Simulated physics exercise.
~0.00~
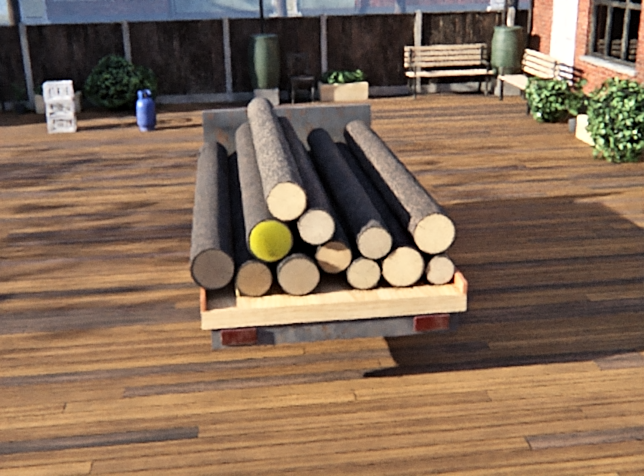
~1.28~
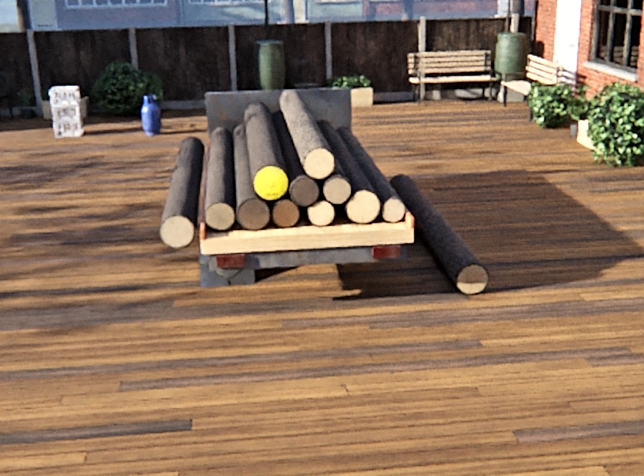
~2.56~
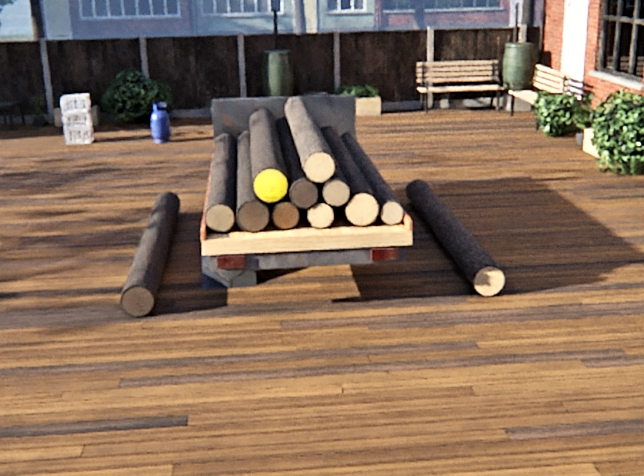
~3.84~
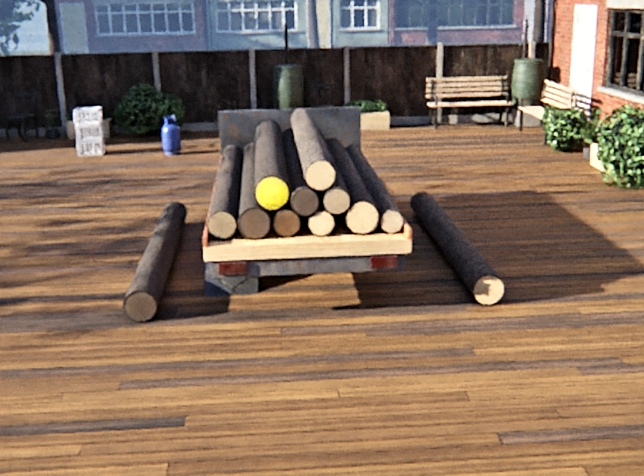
Low trailer stacked with timber poles losing one off each side onto wooden planking, the yellow-ended pole staying on the pile.
